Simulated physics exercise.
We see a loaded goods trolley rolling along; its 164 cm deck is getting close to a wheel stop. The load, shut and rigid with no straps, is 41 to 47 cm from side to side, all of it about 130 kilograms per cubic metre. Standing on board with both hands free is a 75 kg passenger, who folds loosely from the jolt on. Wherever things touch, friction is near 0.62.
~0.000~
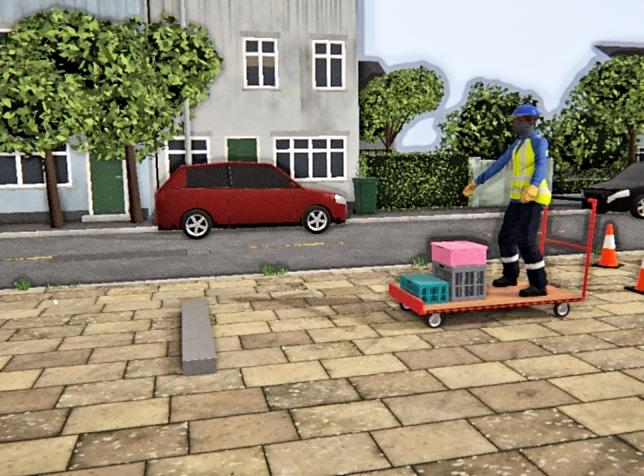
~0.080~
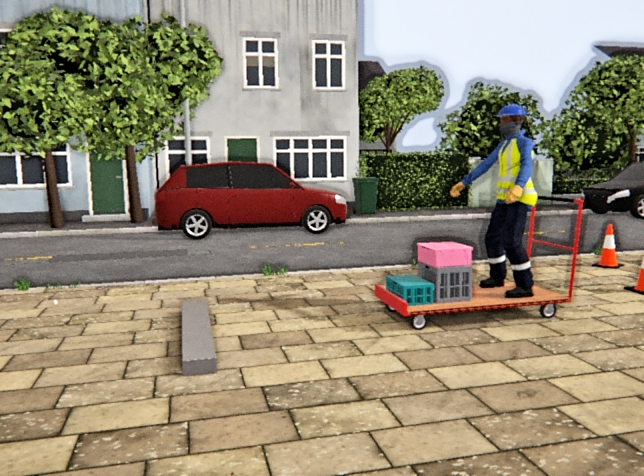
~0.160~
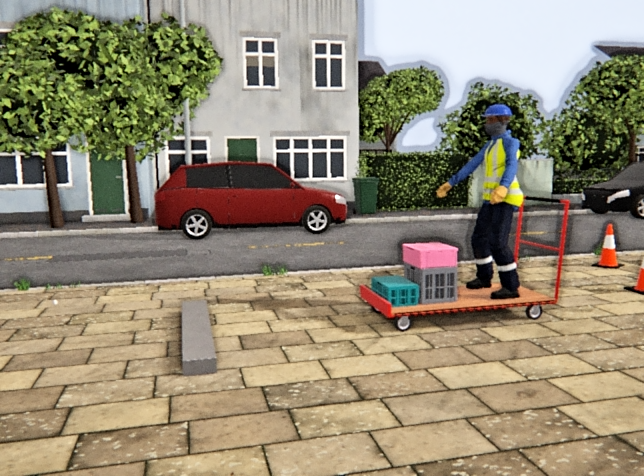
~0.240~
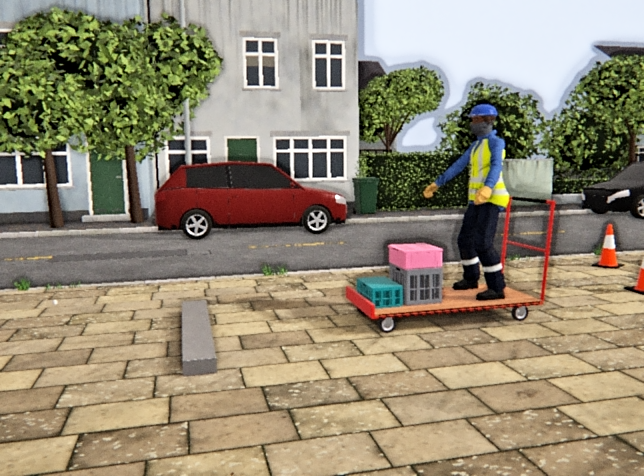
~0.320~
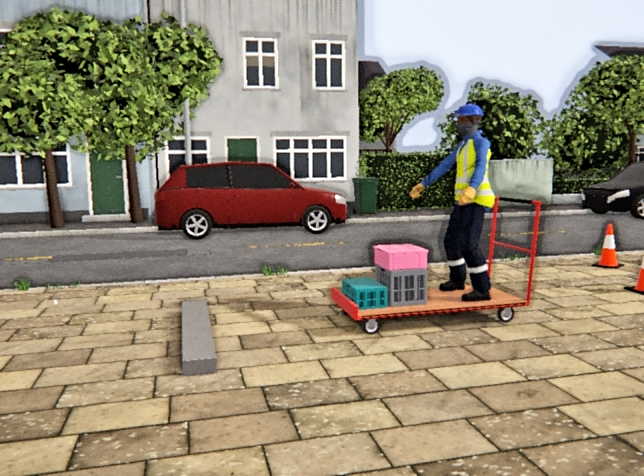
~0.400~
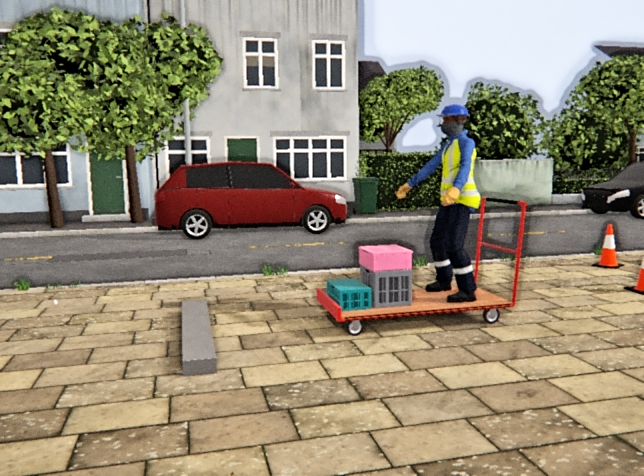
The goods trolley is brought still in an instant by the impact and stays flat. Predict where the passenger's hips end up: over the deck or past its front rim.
Seems to me it will wind up inside the bed.
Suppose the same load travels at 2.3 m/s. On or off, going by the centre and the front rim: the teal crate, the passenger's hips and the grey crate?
In that case teal on, hips off, grey on.
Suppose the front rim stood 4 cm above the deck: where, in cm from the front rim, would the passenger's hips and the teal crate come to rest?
The hips would end 70 cm behind the front rim, and the teal one 20 cm behind it.
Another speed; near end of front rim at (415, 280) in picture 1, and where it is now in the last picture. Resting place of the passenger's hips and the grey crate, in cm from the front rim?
You'd see the hips go 10 cm past the front rim, with grey sitting 50 cm behind it.
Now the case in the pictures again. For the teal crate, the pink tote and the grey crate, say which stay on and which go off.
At the finish the teal one is kept, the pink one lost, and the grey one kept.
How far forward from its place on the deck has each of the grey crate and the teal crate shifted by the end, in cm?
Ahead by: Grey 5, teal 5 (cm).
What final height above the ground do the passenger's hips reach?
They end up some 65 cm off the ground.
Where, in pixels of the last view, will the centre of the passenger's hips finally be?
Roughly pixel (279, 262).
After 1.01 s the deck stops.
After 1.26 s the passenger's hips are 86 cm behind the rim, near (295, 231) in the last picture's view.
After 1.56 s the passenger's hips are 71 cm behind the rim, near (279, 261) in the last picture's view.
After 2.01 s the passenger's hips are 73 cm behind the rim, near (281, 262) in the last picture's view.
At rest, 3.7 s, past the rim, pink tote; behind it, grey crate, teal crate and the passenger's hips.
